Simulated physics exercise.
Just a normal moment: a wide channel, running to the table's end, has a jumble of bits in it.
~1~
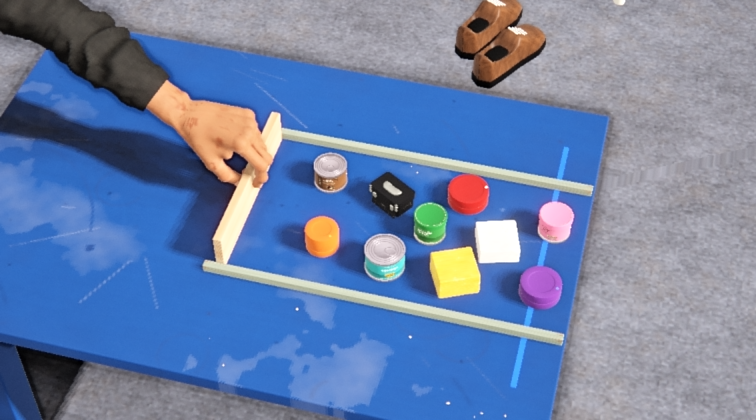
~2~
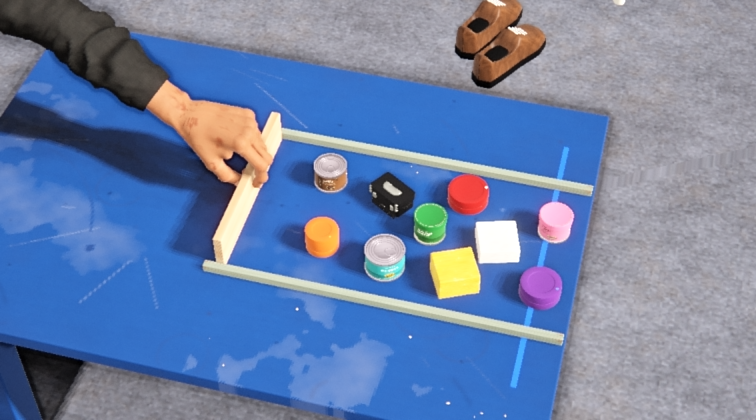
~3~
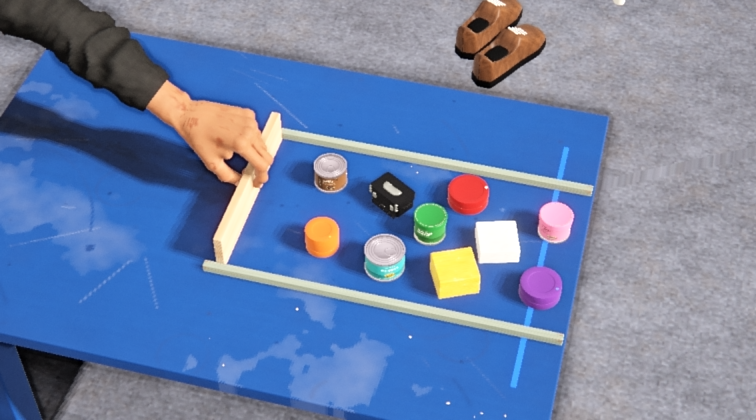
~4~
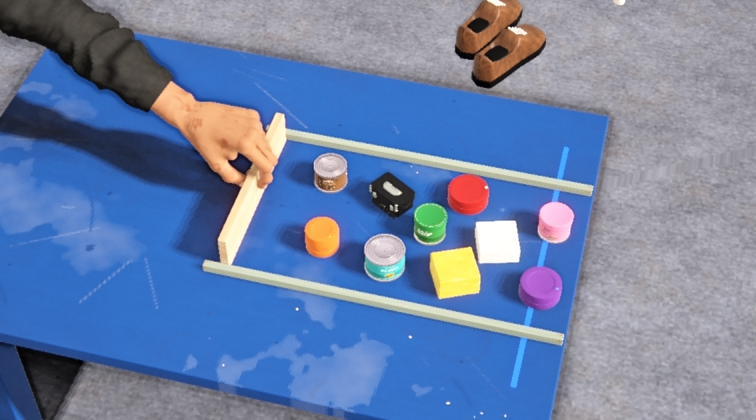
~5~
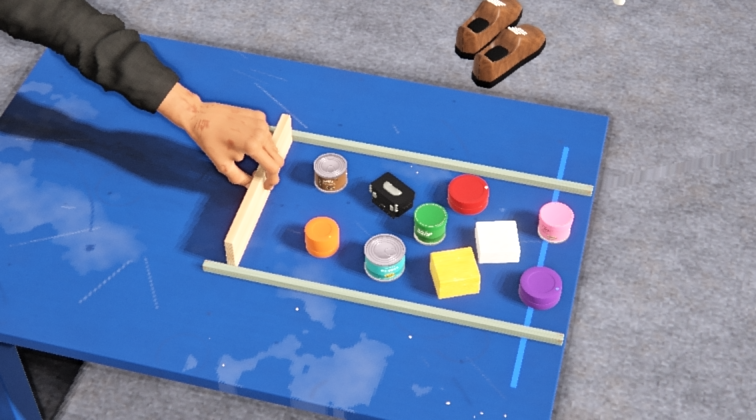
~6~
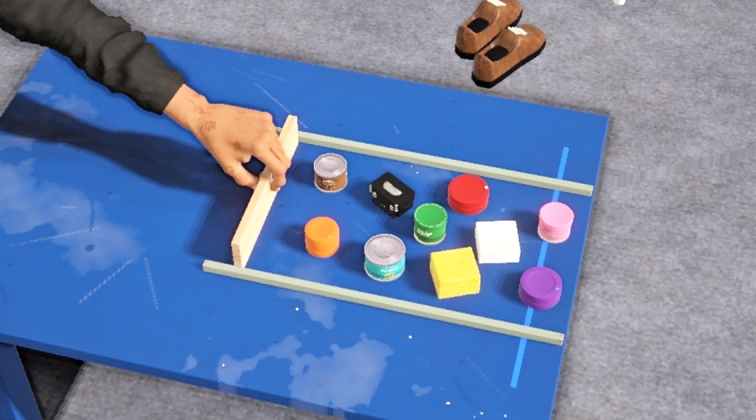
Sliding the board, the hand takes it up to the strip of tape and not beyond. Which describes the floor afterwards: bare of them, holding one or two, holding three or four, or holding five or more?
Five or more leave.
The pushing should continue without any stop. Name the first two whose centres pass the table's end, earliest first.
The purple lid first, then the pink pot.
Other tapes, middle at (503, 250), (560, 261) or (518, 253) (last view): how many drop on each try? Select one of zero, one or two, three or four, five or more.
In order: Just one or two, five or more, just one or two.
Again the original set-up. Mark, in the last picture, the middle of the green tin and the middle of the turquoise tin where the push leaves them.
First: About (566, 258); second: About (551, 312).
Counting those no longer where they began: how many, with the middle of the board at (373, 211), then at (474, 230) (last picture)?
First 5, after that 10.
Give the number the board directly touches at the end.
So the total is 4.
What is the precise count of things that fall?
Altogether the count is 5.
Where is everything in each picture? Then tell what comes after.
The first frame shows pink pot (555, 223); purple lid (540, 288); white block (497, 242); board (249, 186); tape (542, 257).
The second frame shows purple lid (540, 288); red lid (468, 195).
The third frame shows white block (497, 242); brown pot (331, 173).
The fourth frame shows pink pot (555, 223); green tin (430, 224).
The fifth frame shows purple lid (540, 288); black case (393, 196).
The sixth frame shows pink pot (555, 223); purple lid (540, 288); white block (497, 242); board (267, 190); tape (542, 257).
A little later, none off yet; pink pot at rest near (555, 223); purple lid at rest near (540, 288); white block at rest near (497, 242).
When it is over, the number that fall off is five or more; down, red lid, yellow block, white block, purple lid and pink pot.
